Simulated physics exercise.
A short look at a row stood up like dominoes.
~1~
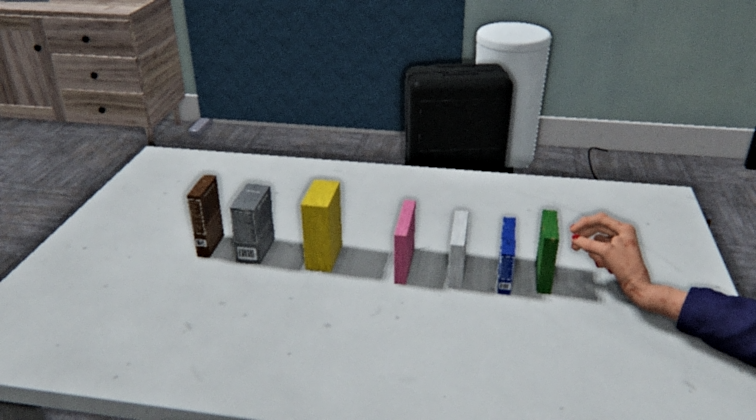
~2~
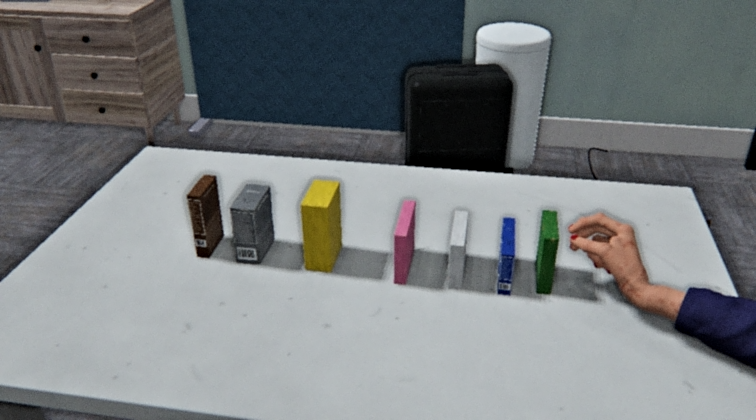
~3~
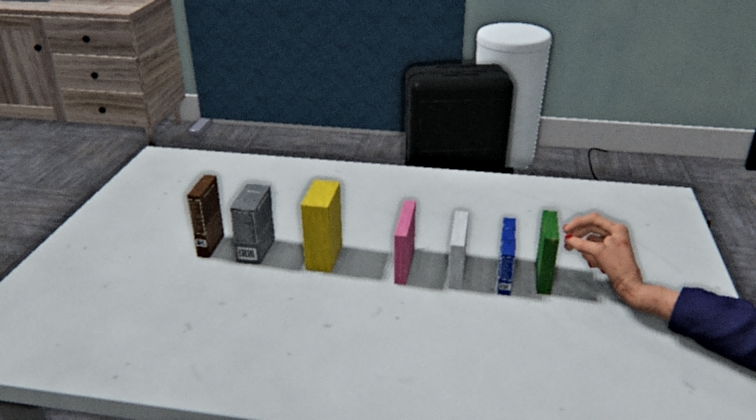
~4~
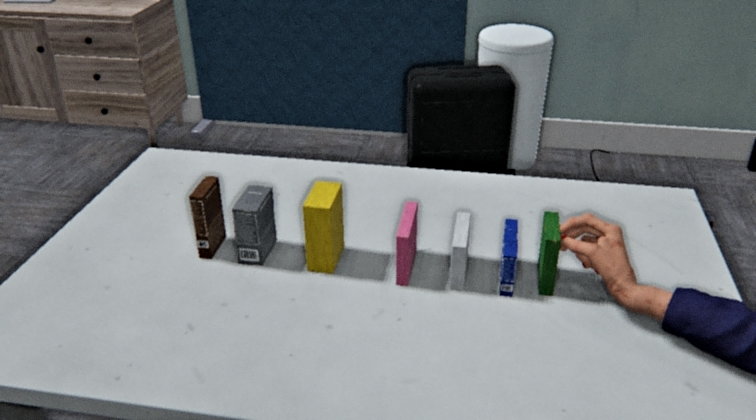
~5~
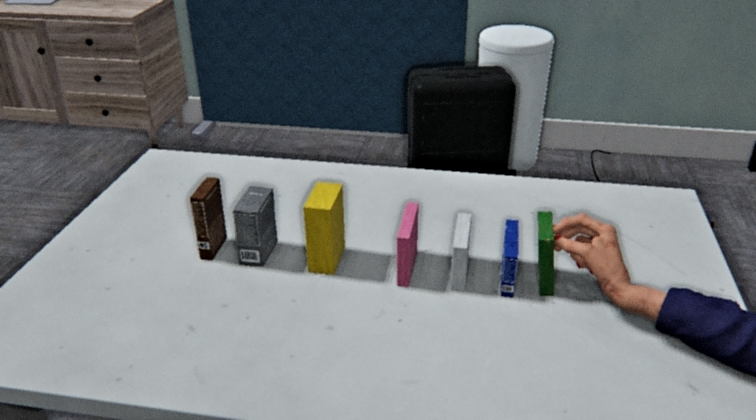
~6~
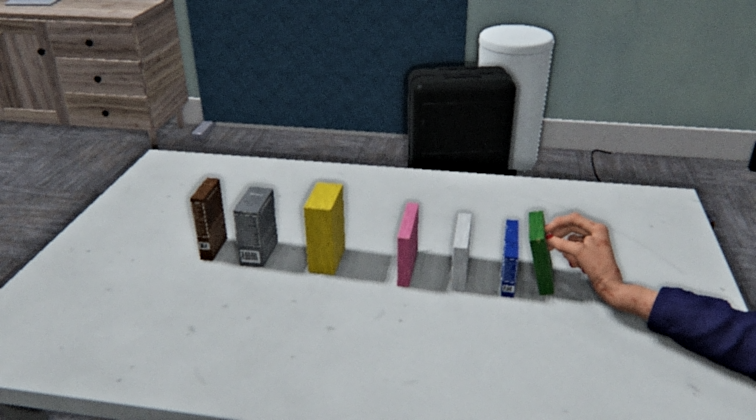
The clip shows seven upright pieces in a row on a white table, from brown at the left to green at the right, as a hand moves left to the green board and pushes it into a slight leftward lean.
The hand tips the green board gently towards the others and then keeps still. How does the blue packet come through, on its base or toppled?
The blue packet tips over.
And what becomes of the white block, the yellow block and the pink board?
The white block topples; the yellow block keeps standing; the pink board topples.
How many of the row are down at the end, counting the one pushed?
In all, 4.
Then, 0.30 s past the last view, green board 60° over; blue packet rocked 54° from its first pose near (488, 259); white block rocked 5° from its first pose.
Then, 0.50 s past the last view, green board 77° over; blue packet on its side near (482, 269); white block rocked 70° from its first pose; pink board rocked 30° from its first pose.
Then, 0.60 s past the last view, green board 69° over; blue packet on its side near (482, 269); pink board on its side; white block on its side.
Finally, down or leaning hard on the table, white block, pink board and blue packet; the other 2 still in place. Final places as the last picture's camera would see them, blue packet near (482, 269).
